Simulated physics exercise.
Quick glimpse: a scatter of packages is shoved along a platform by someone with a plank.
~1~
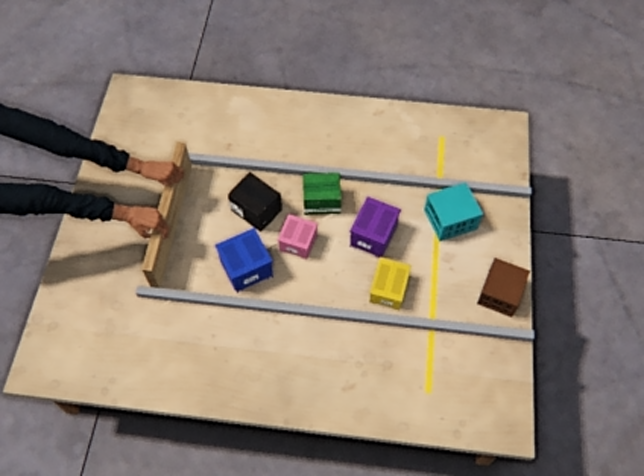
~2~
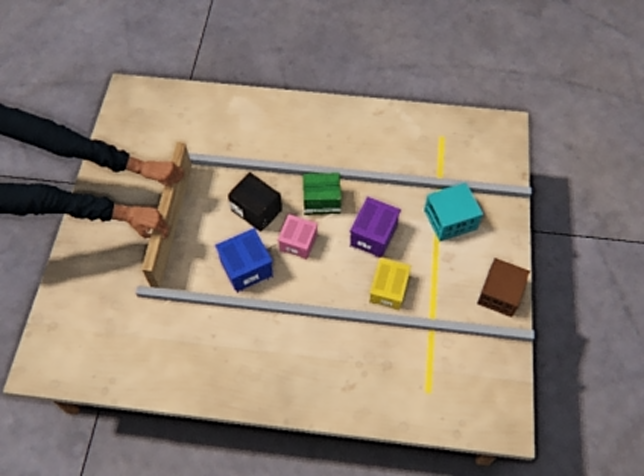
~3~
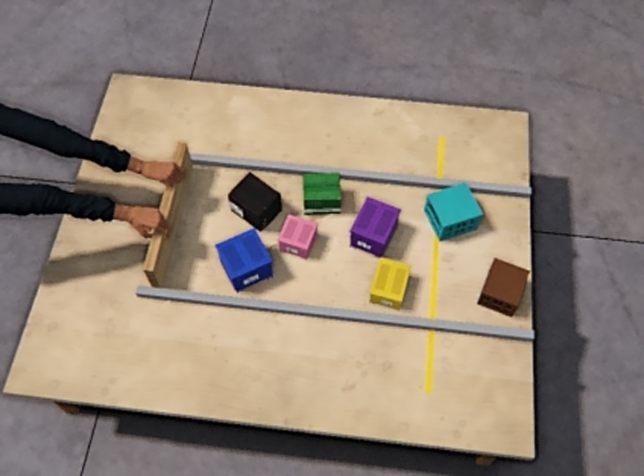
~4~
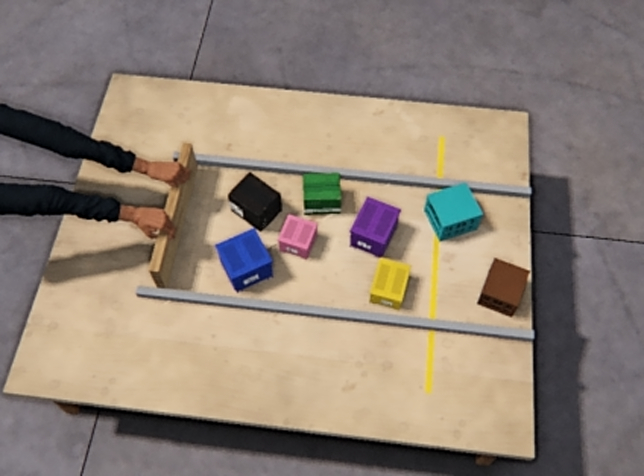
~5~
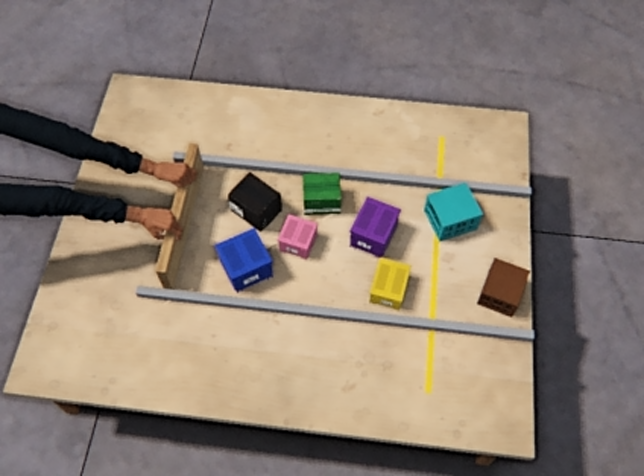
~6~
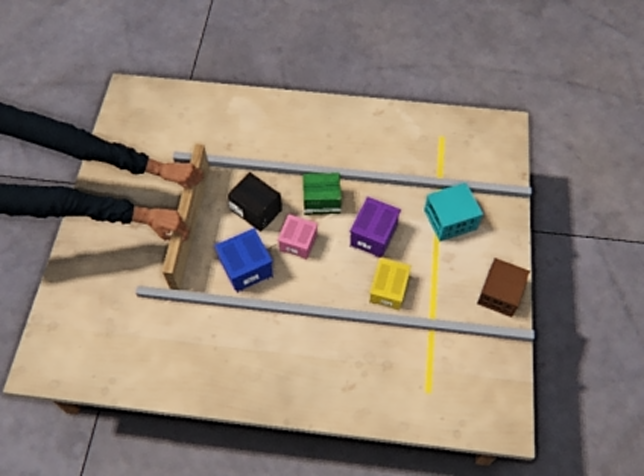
A pale wooden table on a grey tiled floor is seen from above at a slight angle. Between two grey rails lie black, blue, green, pink, purple and yellow boxes, with a turquoise crate on a yellow tape line and a brown one beyond it at right. Two dark-sleeved arms at left hold a plank still, then slide it slightly rightward, while the boxes and camera stay still.
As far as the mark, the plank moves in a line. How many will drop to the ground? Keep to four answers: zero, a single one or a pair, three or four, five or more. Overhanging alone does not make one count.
The answer is a single one or a pair.
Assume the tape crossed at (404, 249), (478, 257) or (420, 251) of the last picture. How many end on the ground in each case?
Counts per try: 0; 4; 0.
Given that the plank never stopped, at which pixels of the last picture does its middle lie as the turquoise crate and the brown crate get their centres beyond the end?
At (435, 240) for the turquoise crate; at (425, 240) for the brown crate.
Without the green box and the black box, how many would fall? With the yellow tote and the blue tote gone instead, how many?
Tally per try: 0 / 0.
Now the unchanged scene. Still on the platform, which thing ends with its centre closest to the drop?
The purple tote finishes nearest.
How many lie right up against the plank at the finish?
Contact count: 2.
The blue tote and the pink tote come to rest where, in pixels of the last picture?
Final positions: Near (458, 298); near (486, 267).
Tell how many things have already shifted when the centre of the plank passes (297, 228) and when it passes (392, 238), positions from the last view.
Up to then 5, and up to the other point 7.
Early on, none off yet; brown crate at rest near (503, 288); turquoise crate at rest near (453, 212); yellow tote at rest near (390, 284).
Finally, the number that fall off is one or two; lost, turquoise crate and brown crate.
